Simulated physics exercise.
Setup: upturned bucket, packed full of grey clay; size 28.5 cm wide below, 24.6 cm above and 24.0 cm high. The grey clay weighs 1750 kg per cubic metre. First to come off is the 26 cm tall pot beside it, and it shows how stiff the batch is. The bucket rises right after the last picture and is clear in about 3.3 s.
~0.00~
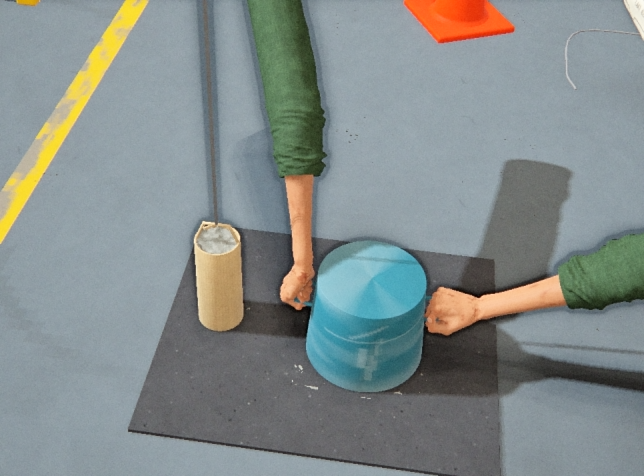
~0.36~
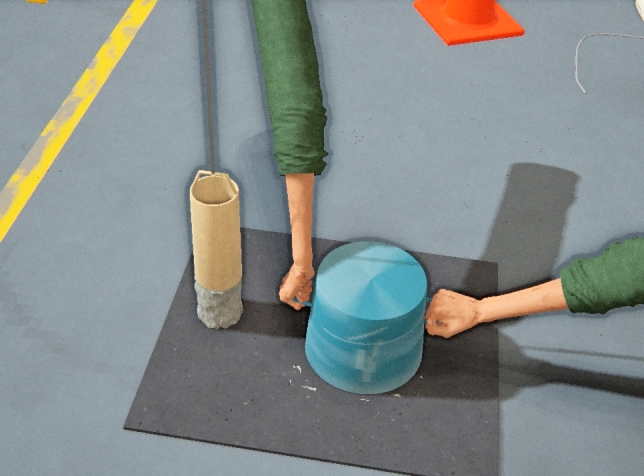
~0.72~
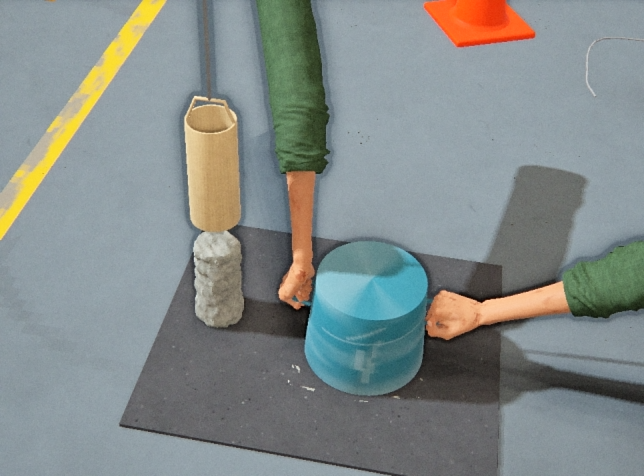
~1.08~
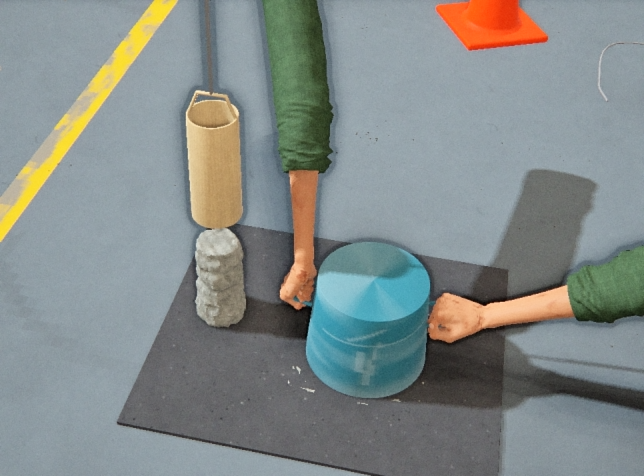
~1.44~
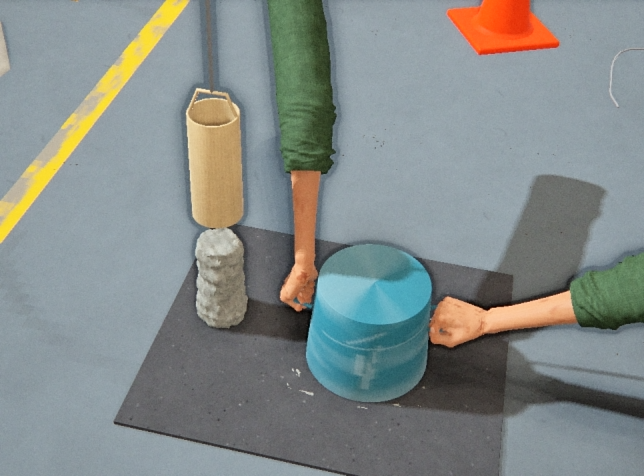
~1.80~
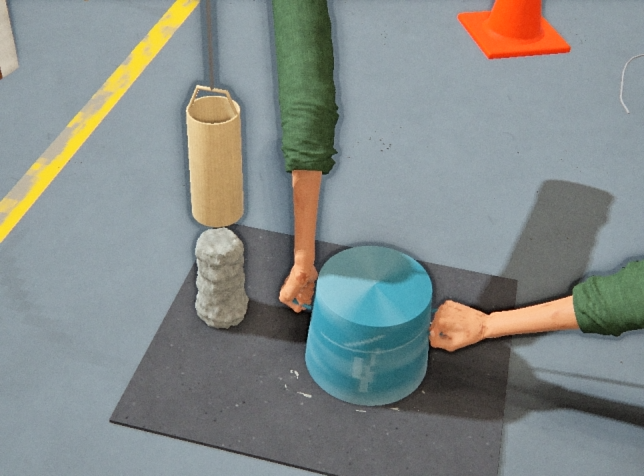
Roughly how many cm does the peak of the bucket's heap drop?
About 0 cm.
By 2.6 s, the bucket is up 5.3 cm; the grey clay has come down 0.1 cm to 24 cm and is 29 cm wide.
By 3.5 s, the bucket is up 16 cm; the grey clay has come down 0.2 cm to 24 cm and is 29 cm wide.
By 4.3 s, the bucket is up 25 cm; the grey clay has come down 0.2 cm to 24 cm and is 29 cm wide.
By 5.3 s, the bucket is clear; the grey clay has come down 0.2 cm to 24 cm and is 29 cm wide.
By 5.8 s, at rest, the bucket is clear; the grey clay has come down 0.2 cm to 24 cm and is 29 cm wide.
